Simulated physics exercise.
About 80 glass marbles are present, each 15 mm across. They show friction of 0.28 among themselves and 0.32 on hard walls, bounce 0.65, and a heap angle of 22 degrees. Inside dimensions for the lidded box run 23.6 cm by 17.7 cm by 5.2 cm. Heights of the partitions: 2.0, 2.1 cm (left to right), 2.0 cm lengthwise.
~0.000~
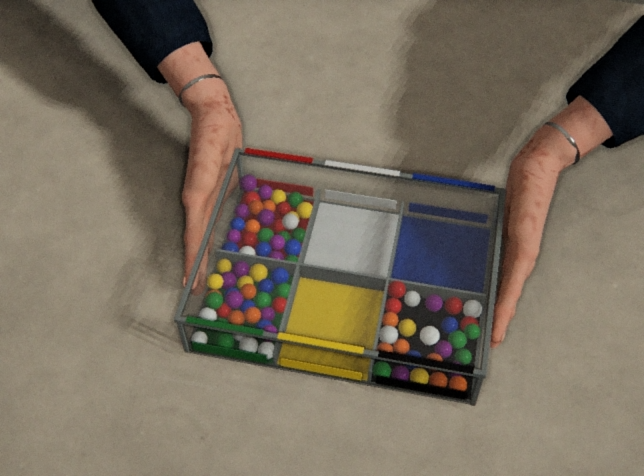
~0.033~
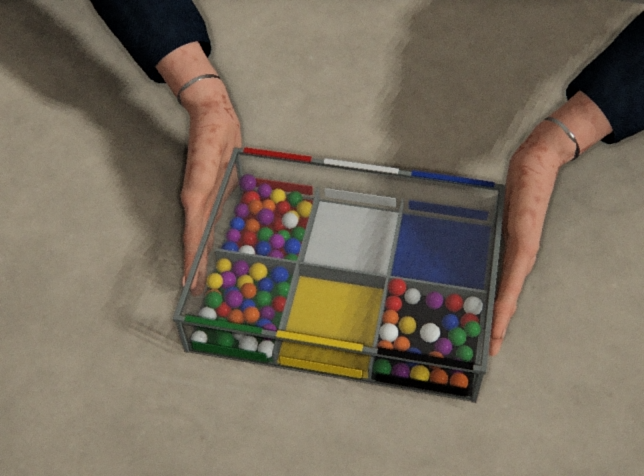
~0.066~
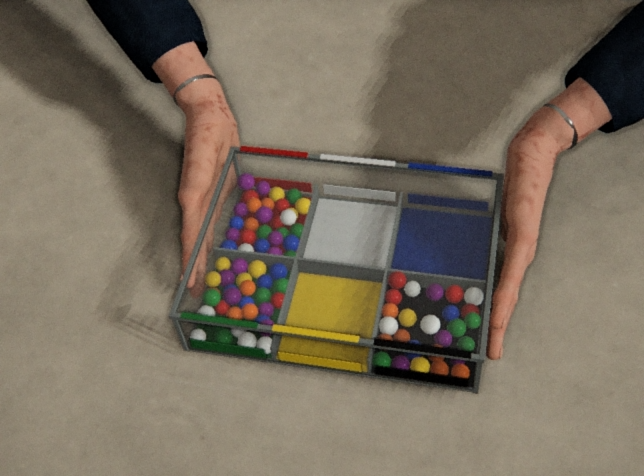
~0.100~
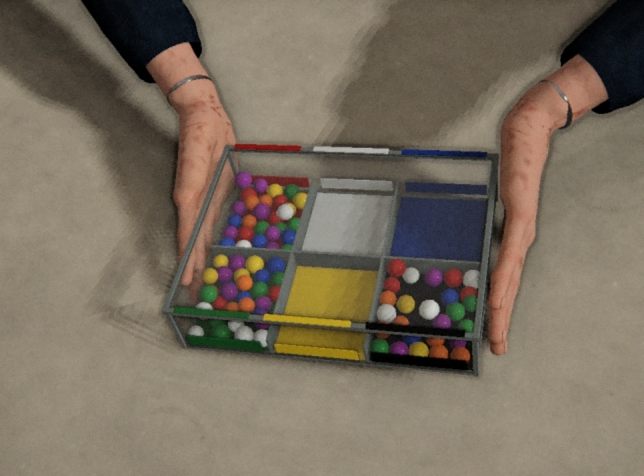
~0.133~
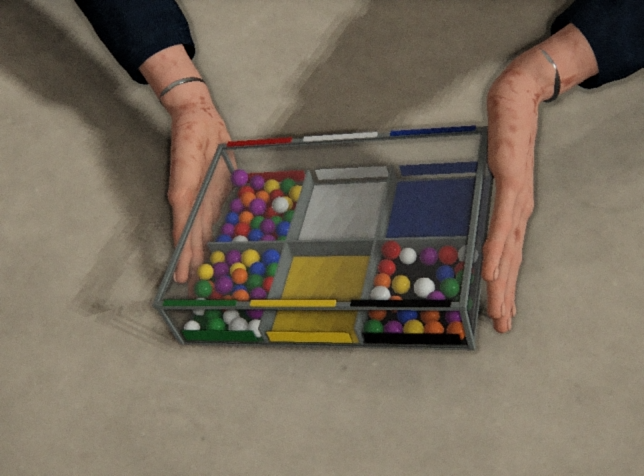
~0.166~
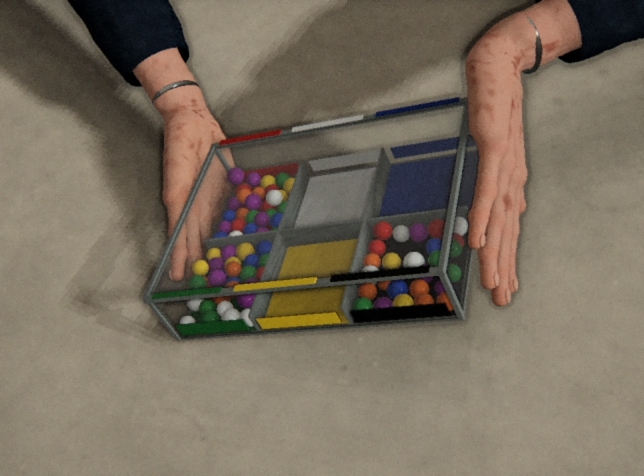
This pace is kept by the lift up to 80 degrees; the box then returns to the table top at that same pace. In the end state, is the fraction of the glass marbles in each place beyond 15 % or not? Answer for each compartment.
Red: Beyond, blue: Not beyond, green: Beyond, yellow: Not beyond, white: Not beyond, black: Not beyond.
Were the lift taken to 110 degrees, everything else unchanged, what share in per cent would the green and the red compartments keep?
Then green would hold 45 percent and red 55 percent.
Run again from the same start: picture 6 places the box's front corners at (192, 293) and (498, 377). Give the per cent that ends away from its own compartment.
Something like 55 in a hundred.
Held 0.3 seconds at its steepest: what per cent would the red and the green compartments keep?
You'd end up with red at 55 per cent and green at 35 per cent.
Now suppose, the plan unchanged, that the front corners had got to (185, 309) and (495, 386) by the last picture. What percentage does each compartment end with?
Red 0, blue 0, green 10, yellow 30, white 0, black 55.
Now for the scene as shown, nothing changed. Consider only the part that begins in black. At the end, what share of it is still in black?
Share retained: Some 0 per cent.
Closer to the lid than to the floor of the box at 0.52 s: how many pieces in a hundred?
Around 40 %.
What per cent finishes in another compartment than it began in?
35 percent.
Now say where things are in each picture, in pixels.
Box tilt 0 degrees, front corners at (180, 318) and (481, 371); red 35 %, green 35 %, black 30 %, in the first picture.
Box tilt 1 degrees, front corners at (179, 317) and (481, 368), in the second picture.
Box tilt 4 degrees, front corners at (175, 314) and (479, 356), lowest corner left back, in the third picture.
Box tilt 9 degrees, front corners at (169, 309) and (474, 335), lowest corner left back, in the fourth picture.
Box tilt 17 degrees, front corners at (159, 303) and (460, 304), lowest corner left back, in the fifth picture.
Box tilt 24 degrees, front corners at (149, 298) and (439, 269), lowest corner left back; red 35 %, green 35 %, black 30 %. Its pace works out near 225 degrees a second, in the sixth picture.
Then, at 0.52 s, tilt 78 degrees; red 35 %, green 35 %, yellow 10 %, black 20 %.
Then, at 0.75 s, tilt 31 degrees; red 45 %, green 40 %, yellow 5 %, white 5 %.
After 1.10 s, tilt 0 degrees; red 45 %, green 40 %, yellow 5 %, white 5 %.
At rest (1.9 s), red 45 %, blue 0 %, green 40 %, yellow 5 %, white 5 %, black 0 %.
